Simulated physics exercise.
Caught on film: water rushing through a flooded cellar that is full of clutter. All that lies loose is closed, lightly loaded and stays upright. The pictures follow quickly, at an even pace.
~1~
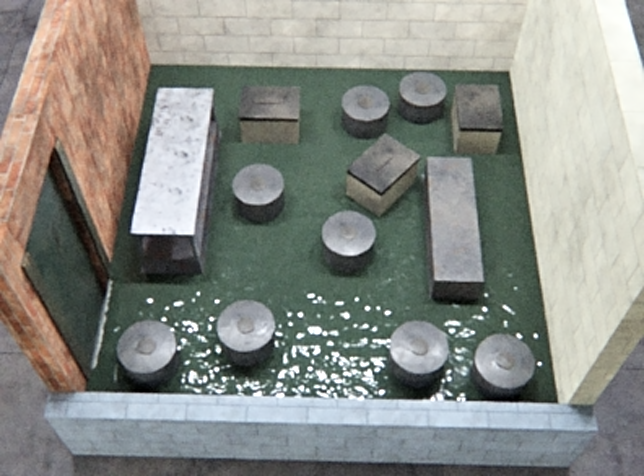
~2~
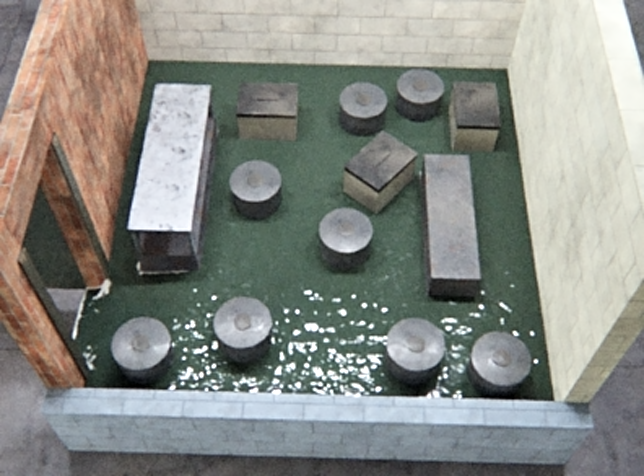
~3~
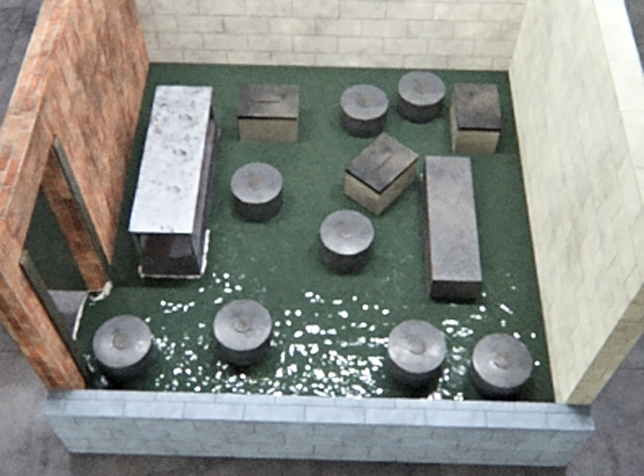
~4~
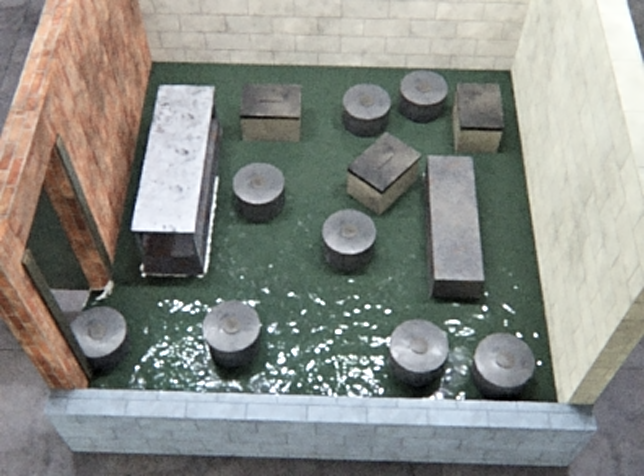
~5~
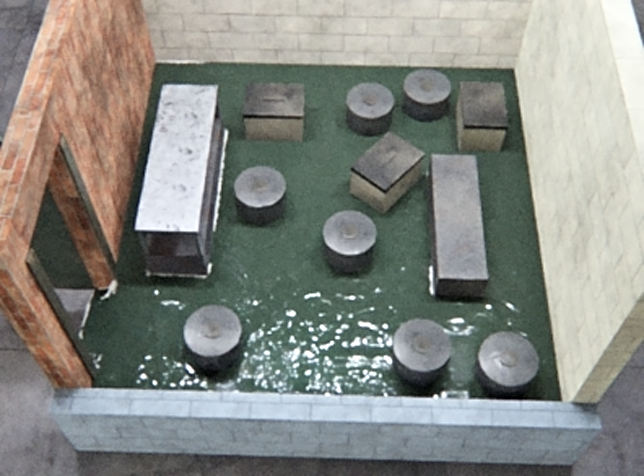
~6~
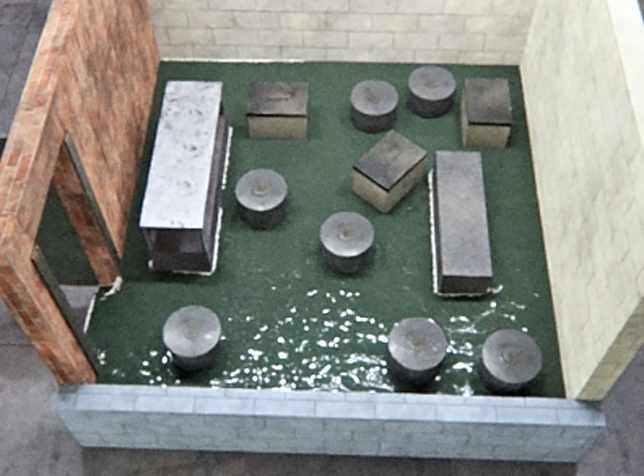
In this clip, gray tubs and blocks sit in a flooded, brick-walled room as the doorway at left opens; the tub nearest it drifts left and out of view, then the next tub along the front drifts left.
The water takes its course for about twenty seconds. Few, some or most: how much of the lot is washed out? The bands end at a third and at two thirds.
Share: Between one and two thirds.
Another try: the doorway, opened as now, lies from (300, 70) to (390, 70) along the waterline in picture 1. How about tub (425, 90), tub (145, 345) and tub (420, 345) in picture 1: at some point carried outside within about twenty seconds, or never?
In that order: Through, inside, left behind.
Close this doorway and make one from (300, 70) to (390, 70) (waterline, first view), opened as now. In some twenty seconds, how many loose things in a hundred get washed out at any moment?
About 60 per cent.
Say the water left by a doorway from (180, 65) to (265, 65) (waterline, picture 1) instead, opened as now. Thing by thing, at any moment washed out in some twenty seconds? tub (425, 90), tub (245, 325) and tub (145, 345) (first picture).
One after the other: Washed out, kept in, inside.
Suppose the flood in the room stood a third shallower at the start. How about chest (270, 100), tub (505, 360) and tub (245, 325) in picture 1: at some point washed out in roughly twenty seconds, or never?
As listed: No, kept in, out.
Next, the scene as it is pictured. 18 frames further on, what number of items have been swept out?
3 of them.
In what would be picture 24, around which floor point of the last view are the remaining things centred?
Around (328, 239).
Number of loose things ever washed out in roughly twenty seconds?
I count 5.
A moment on, 2 of 11 are out; 9 afloat.
Next, 3 of 11 are out; 8 afloat.
Later, 5 of 11 are out; 6 afloat.
In the end, 5 of 11 are out; 6 afloat.
